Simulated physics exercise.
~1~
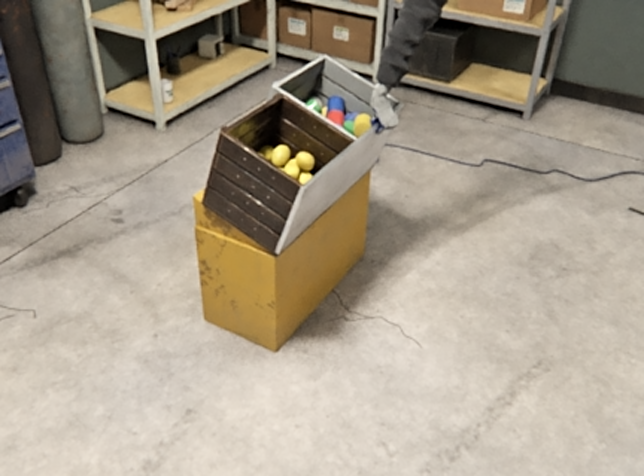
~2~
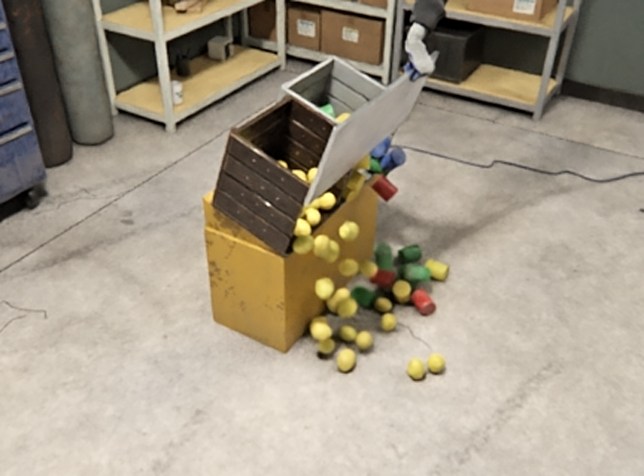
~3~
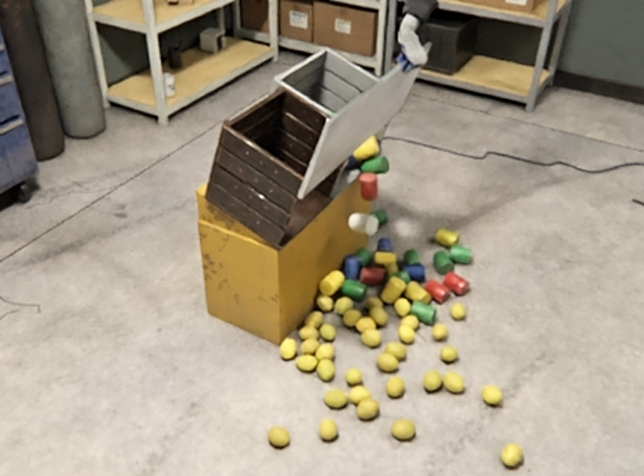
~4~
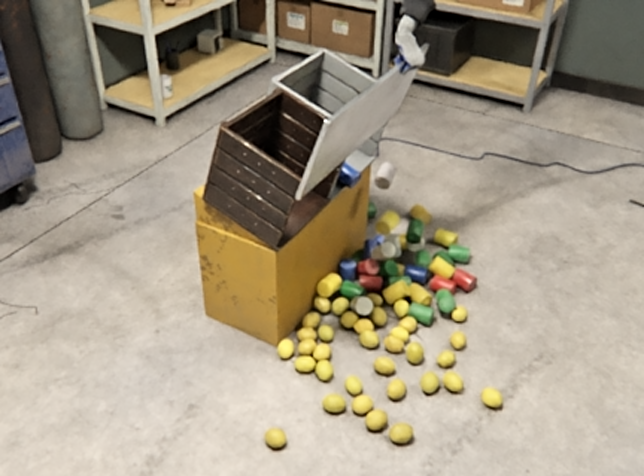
Lemons and colourful jars tumble from two tilted chutes as the gate lifts, scattering across the floor.
